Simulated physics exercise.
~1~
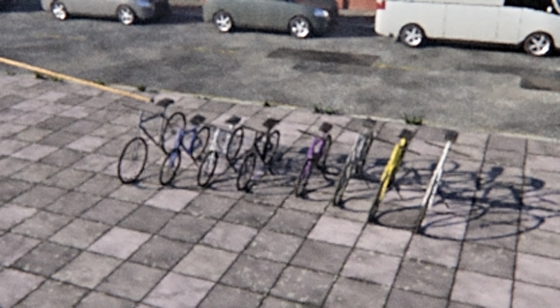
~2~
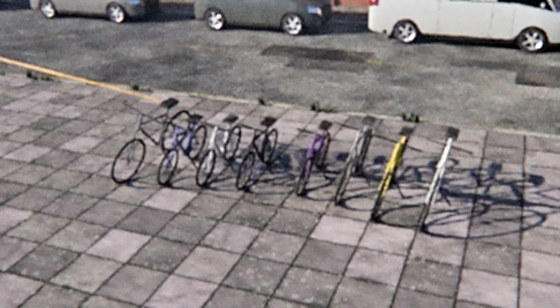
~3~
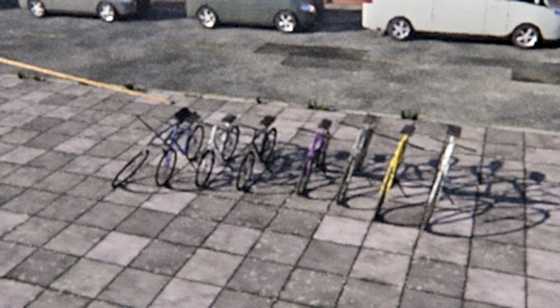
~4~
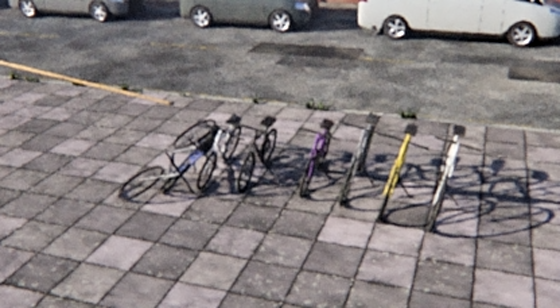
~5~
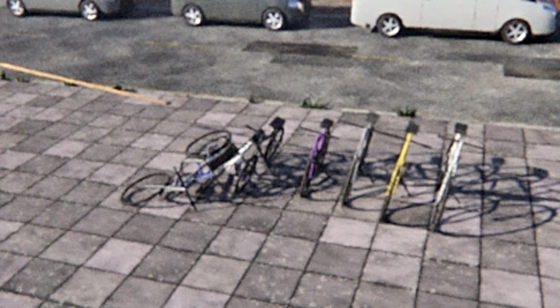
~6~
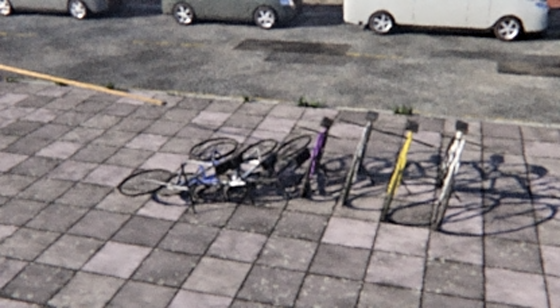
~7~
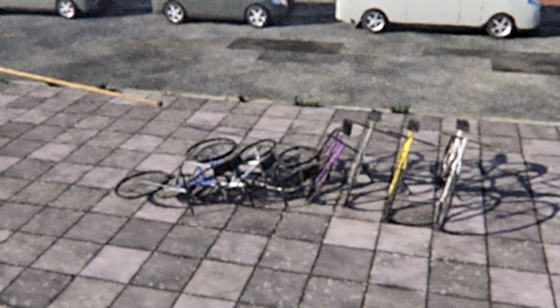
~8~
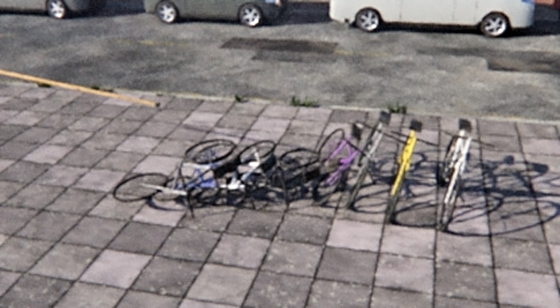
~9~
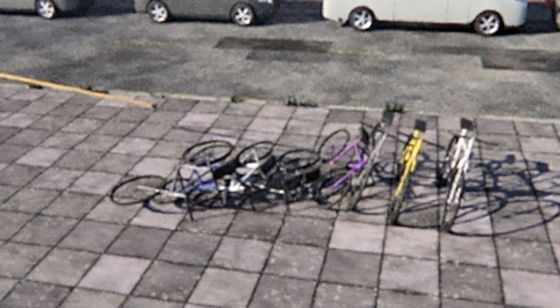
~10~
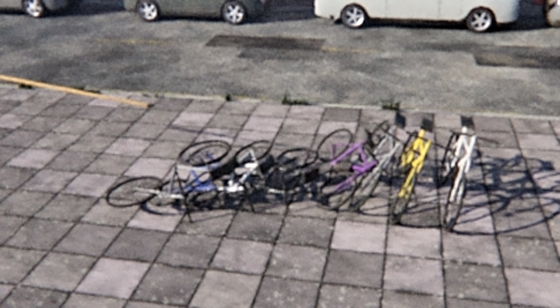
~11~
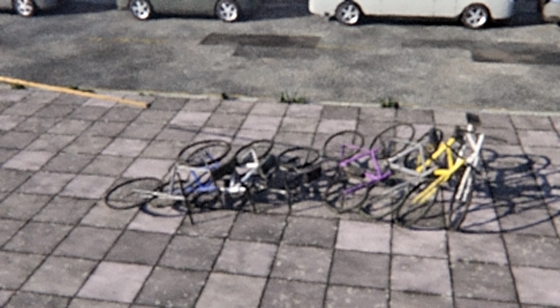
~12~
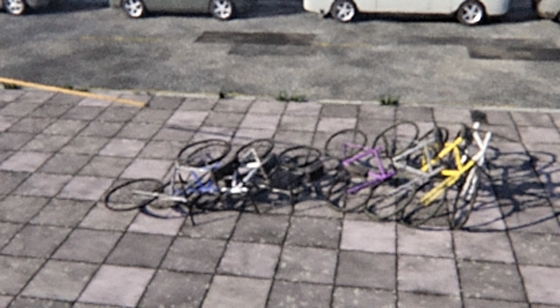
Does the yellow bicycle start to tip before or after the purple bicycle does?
The yellow bicycle starts to tip after the purple bicycle, which is already well on its way down by then.
